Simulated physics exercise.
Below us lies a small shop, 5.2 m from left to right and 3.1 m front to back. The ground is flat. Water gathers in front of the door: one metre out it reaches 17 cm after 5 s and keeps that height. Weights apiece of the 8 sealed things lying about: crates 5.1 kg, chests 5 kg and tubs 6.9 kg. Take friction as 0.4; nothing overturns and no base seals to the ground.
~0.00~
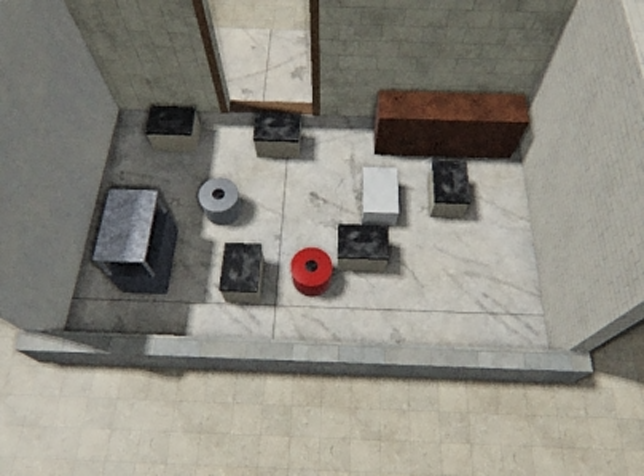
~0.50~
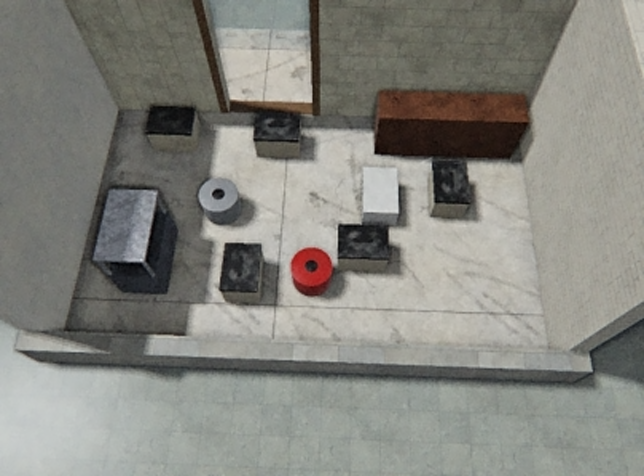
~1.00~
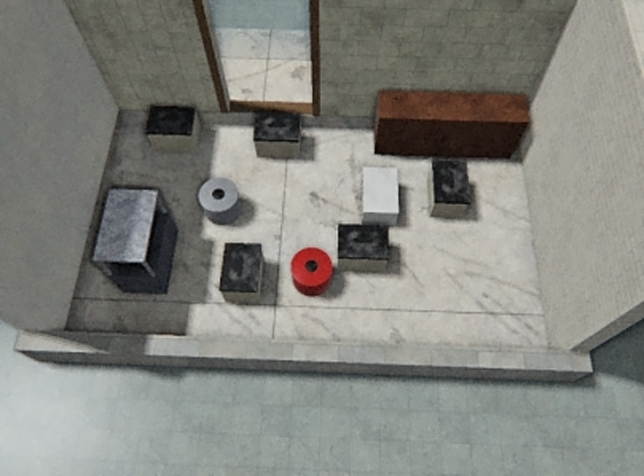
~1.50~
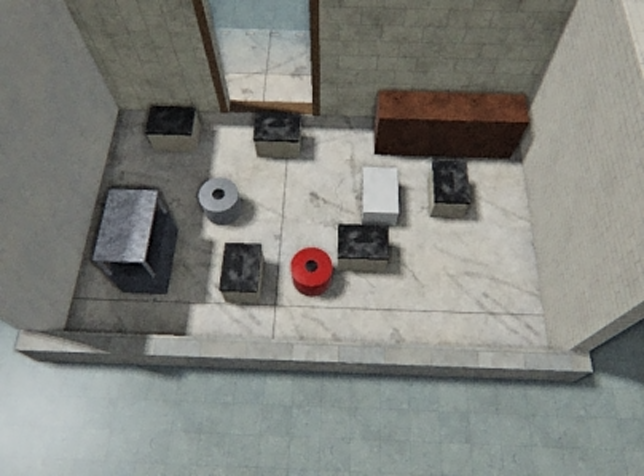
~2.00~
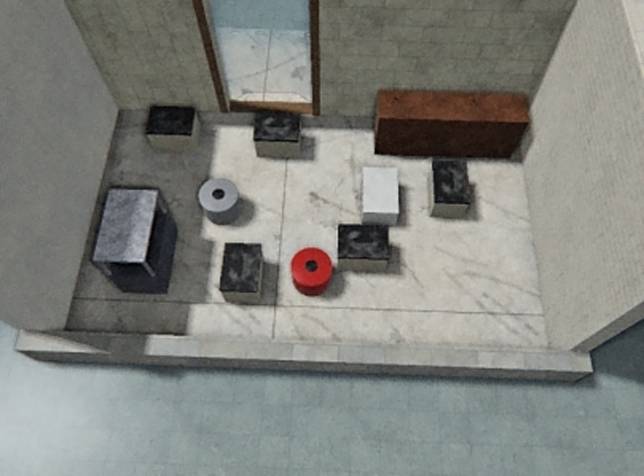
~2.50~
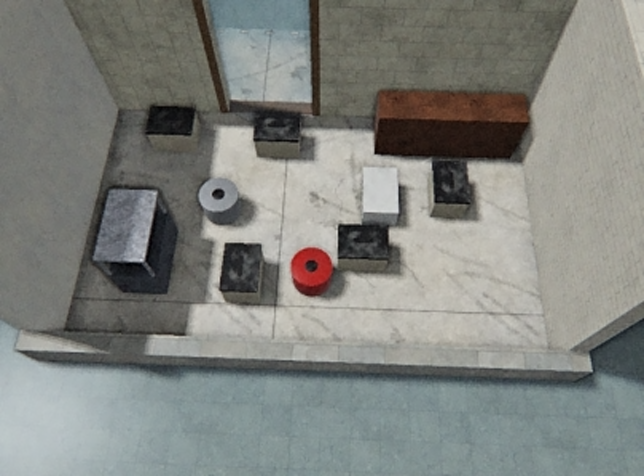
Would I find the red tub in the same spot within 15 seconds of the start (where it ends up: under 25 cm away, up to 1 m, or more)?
Red tub ends far away.
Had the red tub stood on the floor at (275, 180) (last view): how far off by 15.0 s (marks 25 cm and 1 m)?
It gets carried off.
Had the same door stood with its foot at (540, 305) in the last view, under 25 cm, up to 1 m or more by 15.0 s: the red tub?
In that case the red tub gets carried off.
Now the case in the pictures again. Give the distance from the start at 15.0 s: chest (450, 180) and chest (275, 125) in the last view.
In turn: 140 cm, 120 cm.
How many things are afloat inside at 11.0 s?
I count 8.
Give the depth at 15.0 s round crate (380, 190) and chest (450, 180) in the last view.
About 6 and 7 cm.
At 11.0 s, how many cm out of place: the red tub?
Roughly 200 cm by then.
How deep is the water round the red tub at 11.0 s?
Roughly 8 cm.
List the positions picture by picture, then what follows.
In the first frame, the red tub at (311, 266) rests on the ground; water covers 0.0 m2; 0 of 8 have shifted.
In the second frame, the red tub at (311, 266), on the bottom; water covers 0.0 m2; 0 of 8 have shifted.
In the third frame, the red tub at (311, 266) rests on the ground; 0.0 m2 under water; 0 of 8 have shifted.
In the fourth frame, the red tub at (311, 266), on the bottom; 0.0 m2 under water; 0 of 8 have shifted.
In the fifth frame, the red tub at (311, 266), on the bottom; 0.0 m2 under water; 0 of 8 have shifted.
In the sixth frame, the red tub at (311, 266), on the bottom; 0.1 m2 under water; 0 of 8 have shifted.
After 3.5 s the red tub is near (311, 266), 0.0 m from its start, aground; 0 afloat.
After 6.8 s the red tub is near (326, 307), 0.5 m from its start, aground; 3 afloat.
After 11.0 s the red tub is near (498, 302), 2.0 m from its start, afloat; 8 afloat.
After 15.0 s the red tub is near (459, 190), 1.9 m from its start, afloat; 8 afloat.
